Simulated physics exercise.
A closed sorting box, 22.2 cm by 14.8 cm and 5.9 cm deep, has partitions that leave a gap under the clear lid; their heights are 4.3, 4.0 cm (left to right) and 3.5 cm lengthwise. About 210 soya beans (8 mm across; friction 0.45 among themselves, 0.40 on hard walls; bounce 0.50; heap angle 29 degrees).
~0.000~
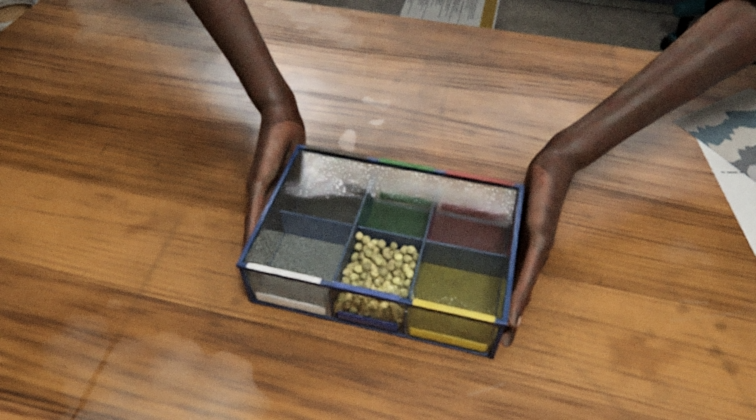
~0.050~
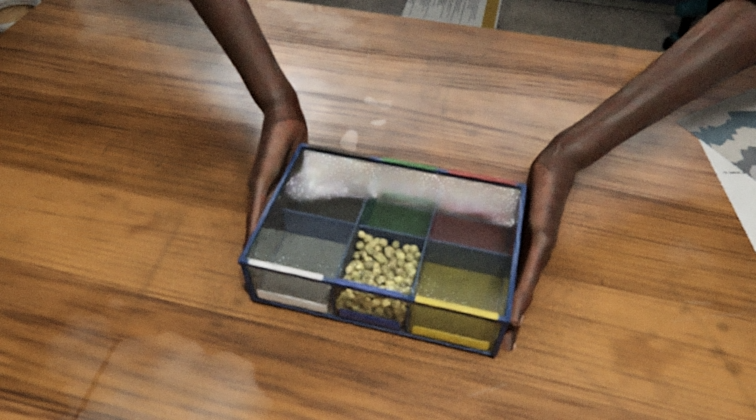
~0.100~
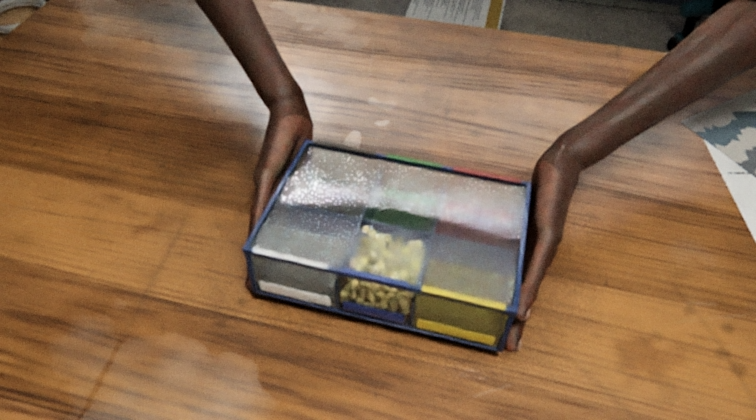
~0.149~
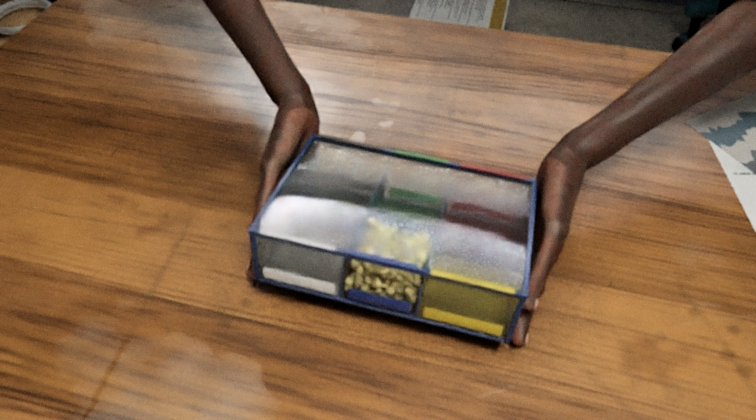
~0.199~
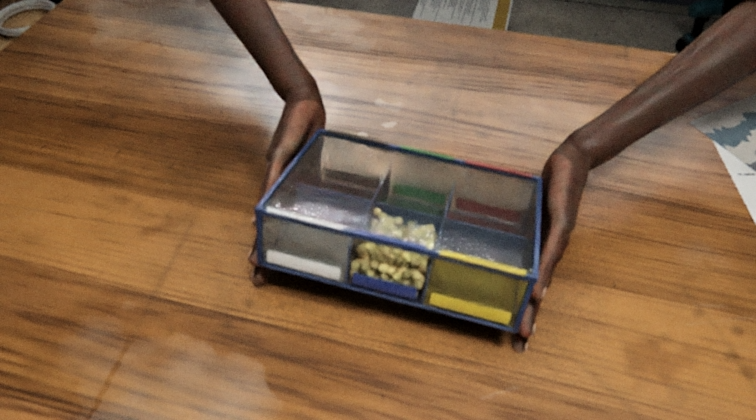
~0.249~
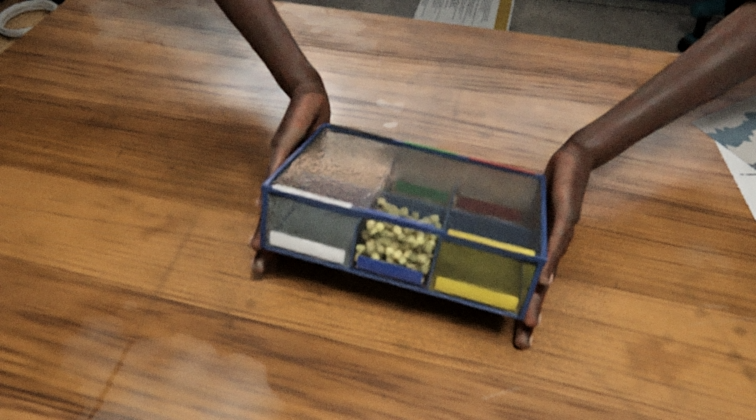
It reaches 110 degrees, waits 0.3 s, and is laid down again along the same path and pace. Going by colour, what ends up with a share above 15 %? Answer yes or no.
Red: Yes, blue: No, green: Yes, yellow: No, white: No, black: No.
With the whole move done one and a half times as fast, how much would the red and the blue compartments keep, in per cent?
Red 45; blue 0.
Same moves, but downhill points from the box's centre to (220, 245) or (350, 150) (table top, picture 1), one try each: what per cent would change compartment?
About 25 and 100 per cent.
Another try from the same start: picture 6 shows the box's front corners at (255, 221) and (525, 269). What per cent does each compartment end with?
Red 5, blue 0, green 70, yellow 0, white 0, black 20.
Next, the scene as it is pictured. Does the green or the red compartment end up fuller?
The green compartment.
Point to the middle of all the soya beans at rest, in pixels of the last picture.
Near (437, 223).
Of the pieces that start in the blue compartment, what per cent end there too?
Roughly 0 per cent.
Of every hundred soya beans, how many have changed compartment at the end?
Roughly 100 per cent.
Then, at 1.26 s, tilt 110 degrees; red 30 %, blue 10 %, green 55 %, black 5 %.
After 1.94 s, tilt 56 degrees; red 45 %, green 55 %, black 5 %.
Then, at 2.65 s, tilt 0 degrees; red 45 %, green 50 %, black 5 %.
By 3.3 s all is still; red 45 %, blue 0 %, green 50 %, yellow 0 %, white 0 %, black 5 %.
